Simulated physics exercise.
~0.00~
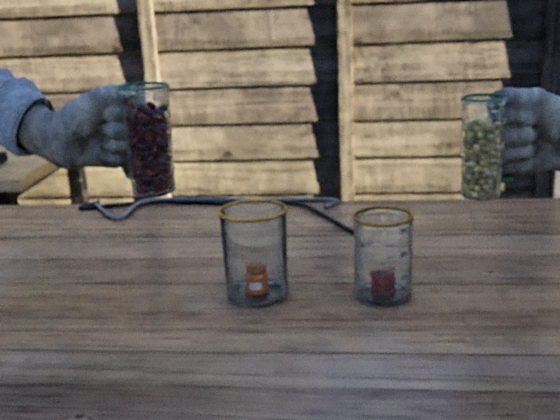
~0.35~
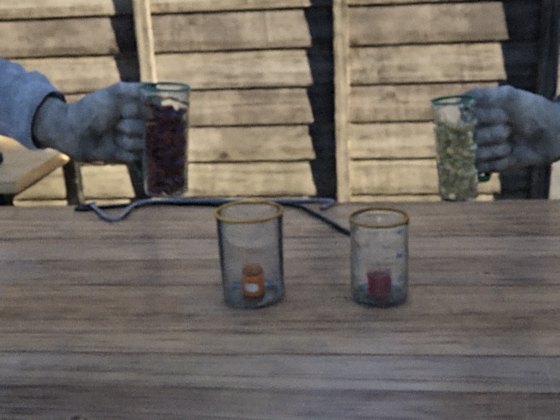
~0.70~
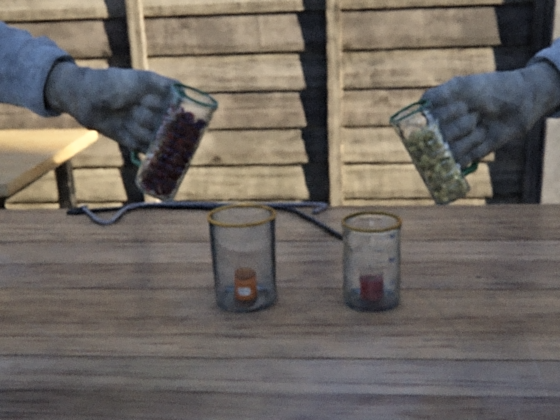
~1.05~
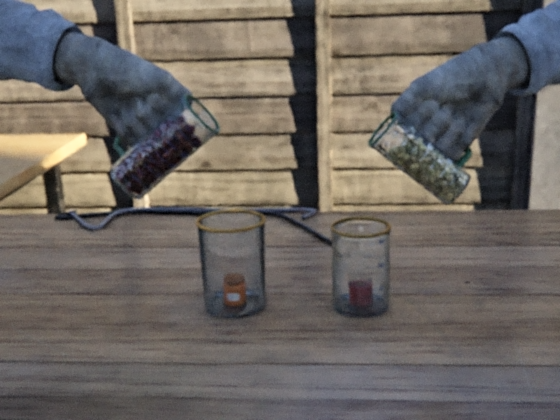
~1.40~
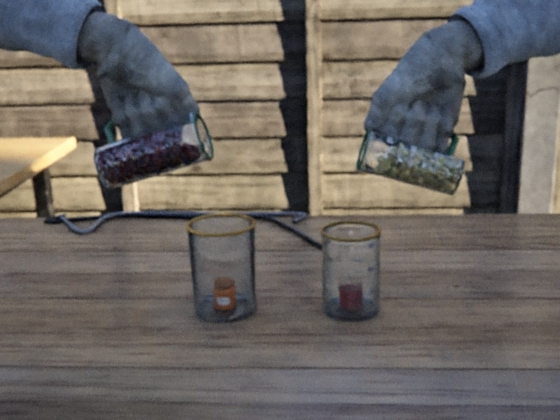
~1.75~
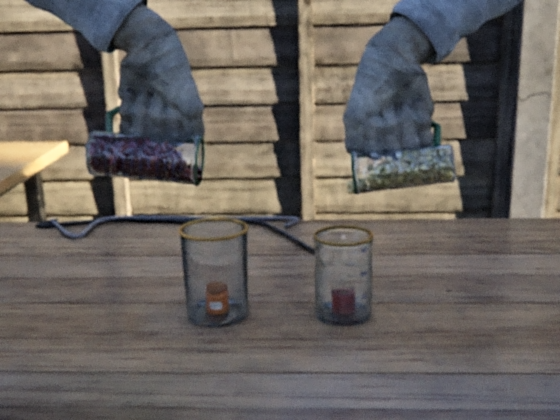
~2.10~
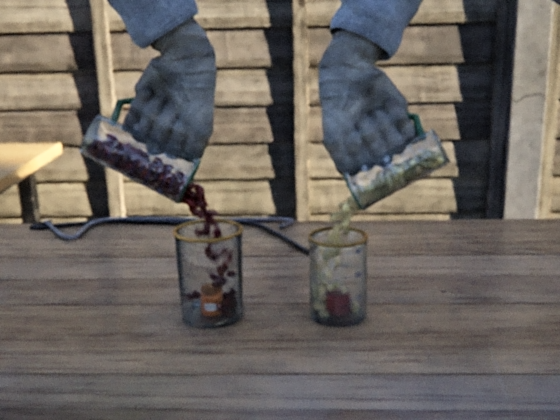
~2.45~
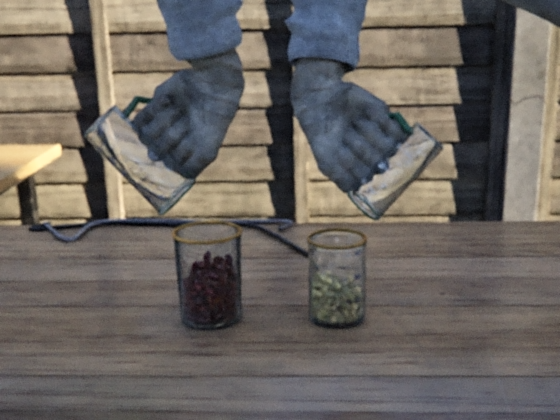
Two gloved-looking hands brought cups of dark red and pale green bits inward, tipped them over two clear glasses on a wooden table, and emptied them, burying the small orange jar on the left and the little red object on the right.
